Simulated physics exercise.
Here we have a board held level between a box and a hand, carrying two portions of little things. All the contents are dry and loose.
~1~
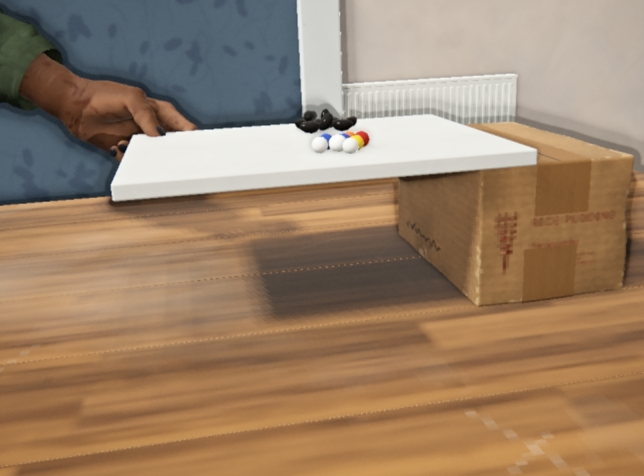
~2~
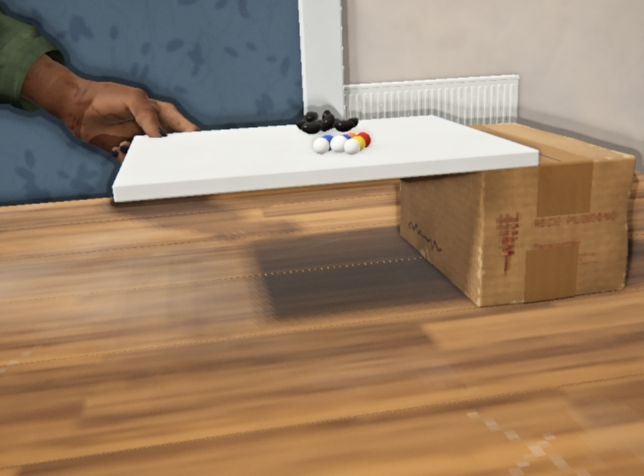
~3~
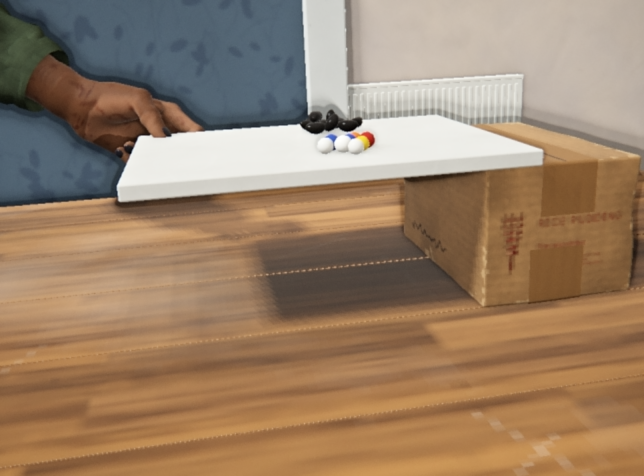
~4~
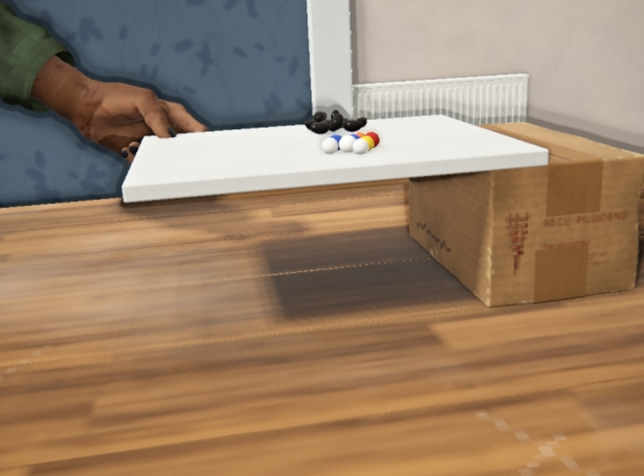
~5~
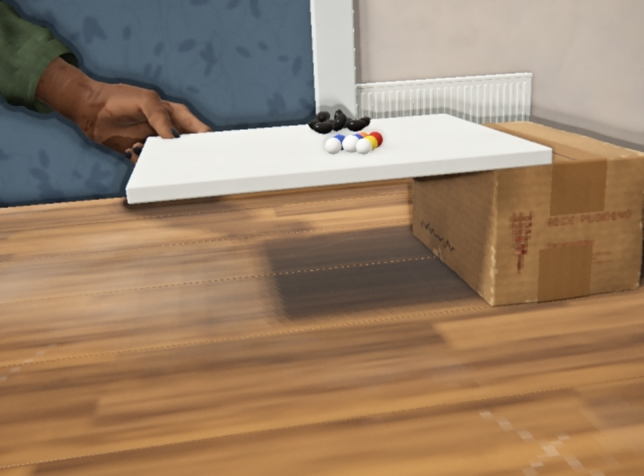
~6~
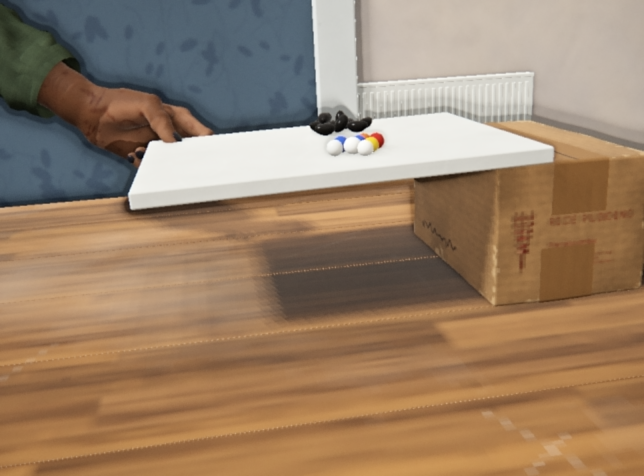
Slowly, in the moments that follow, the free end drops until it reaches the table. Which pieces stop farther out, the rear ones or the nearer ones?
The nearer ones.
Then, 0.64 s past the last view, board sloping at 15°; front batch all still on the board; back batch all still on the board.
Then, 1.21 s past the last view, board sloping at 25°; front batch mostly up to a board's length out; back batch nearly all still on the board.
Then, 1.69 s past the last view, board resting at 26°; front batch mostly one to two board lengths out; back batch mostly at the foot of the board.
Finally, board resting at 26°; front batch mostly more than two board lengths out, about half gone off the table; back batch mostly at the foot of the board; the front batch has gone farther.
